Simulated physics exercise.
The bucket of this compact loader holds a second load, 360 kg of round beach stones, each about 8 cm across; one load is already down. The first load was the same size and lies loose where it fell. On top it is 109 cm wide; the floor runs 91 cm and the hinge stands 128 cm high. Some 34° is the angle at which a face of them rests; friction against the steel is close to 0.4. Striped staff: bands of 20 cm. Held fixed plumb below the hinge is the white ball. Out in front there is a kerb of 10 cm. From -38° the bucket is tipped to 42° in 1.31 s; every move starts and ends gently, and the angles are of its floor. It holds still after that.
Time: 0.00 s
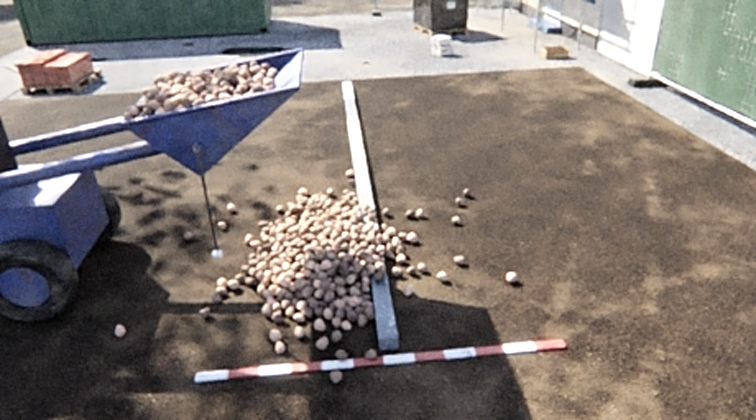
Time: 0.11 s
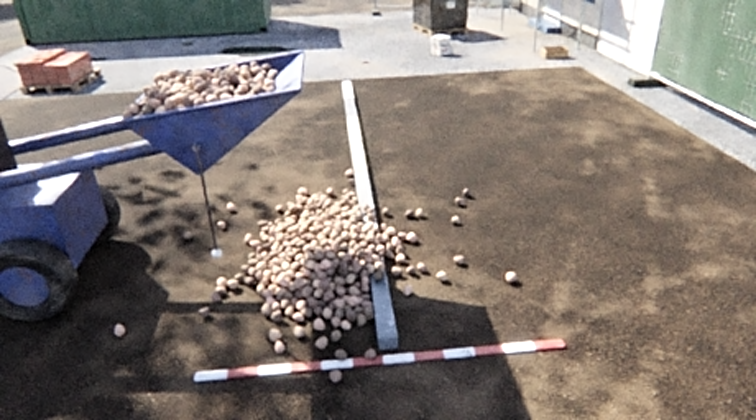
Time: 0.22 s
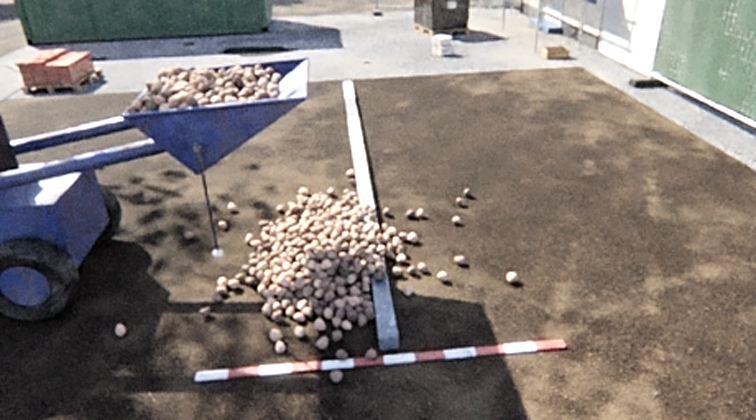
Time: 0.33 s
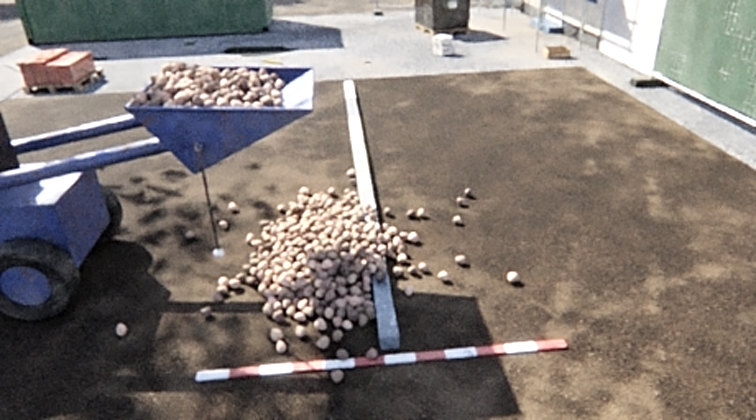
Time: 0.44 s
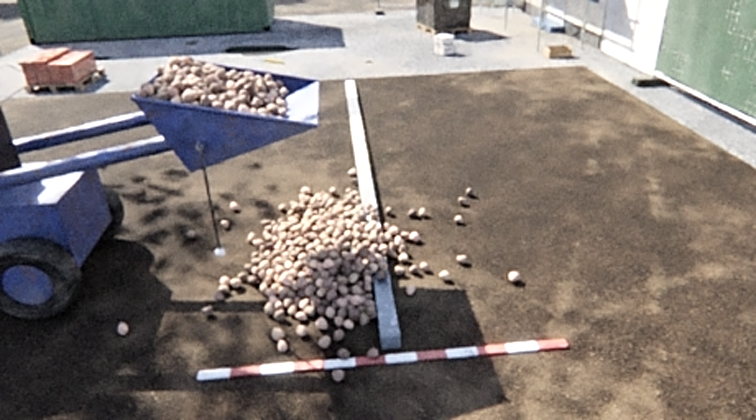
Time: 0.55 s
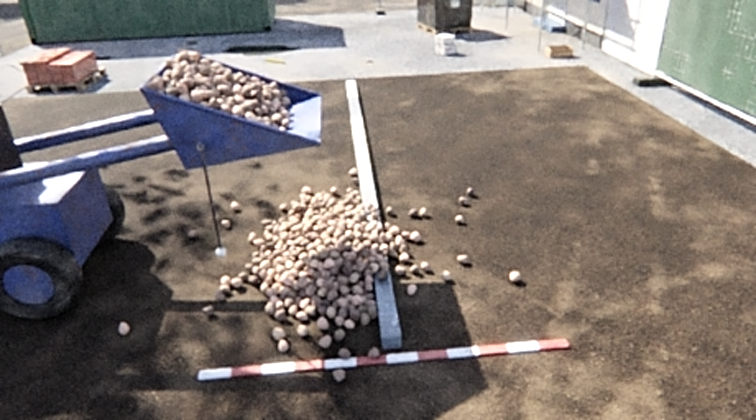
Blue loader bucket full of pale stones tilting gradually forward, its front lip lowering above a loose pile beside a kerb.
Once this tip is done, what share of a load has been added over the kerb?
About 37 per cent.
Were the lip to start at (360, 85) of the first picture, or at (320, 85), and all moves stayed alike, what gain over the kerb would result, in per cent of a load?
Case one about 90 %, case two about 55 %.
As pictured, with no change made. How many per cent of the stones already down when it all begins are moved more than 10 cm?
20 %.
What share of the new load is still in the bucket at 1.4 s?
It holds some 35 percent.
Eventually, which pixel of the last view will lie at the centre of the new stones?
(354, 239).
After 1.0 s the floor is at 29°; in per cent of one load, 100 in the bucket, 96 on this side of the kerb, 4 over the kerb; the foremost stones are at (456, 228).
After 1.4 s the floor is at 42°; in per cent of one load, 37 in the bucket, 158 on this side of the kerb, 4 over the kerb; the foremost stones are at (456, 228).
After 1.8 s the floor is at 42°; in per cent of one load, 2 in the bucket, 176 on this side of the kerb, 23 over the kerb; the foremost stones are at (467, 235).
After 4.3 s the floor is at 42°; in per cent of one load, 0 in the bucket, 159 on this side of the kerb, 41 over the kerb; the foremost stones are at (578, 249). Net gain over the kerb, 37.
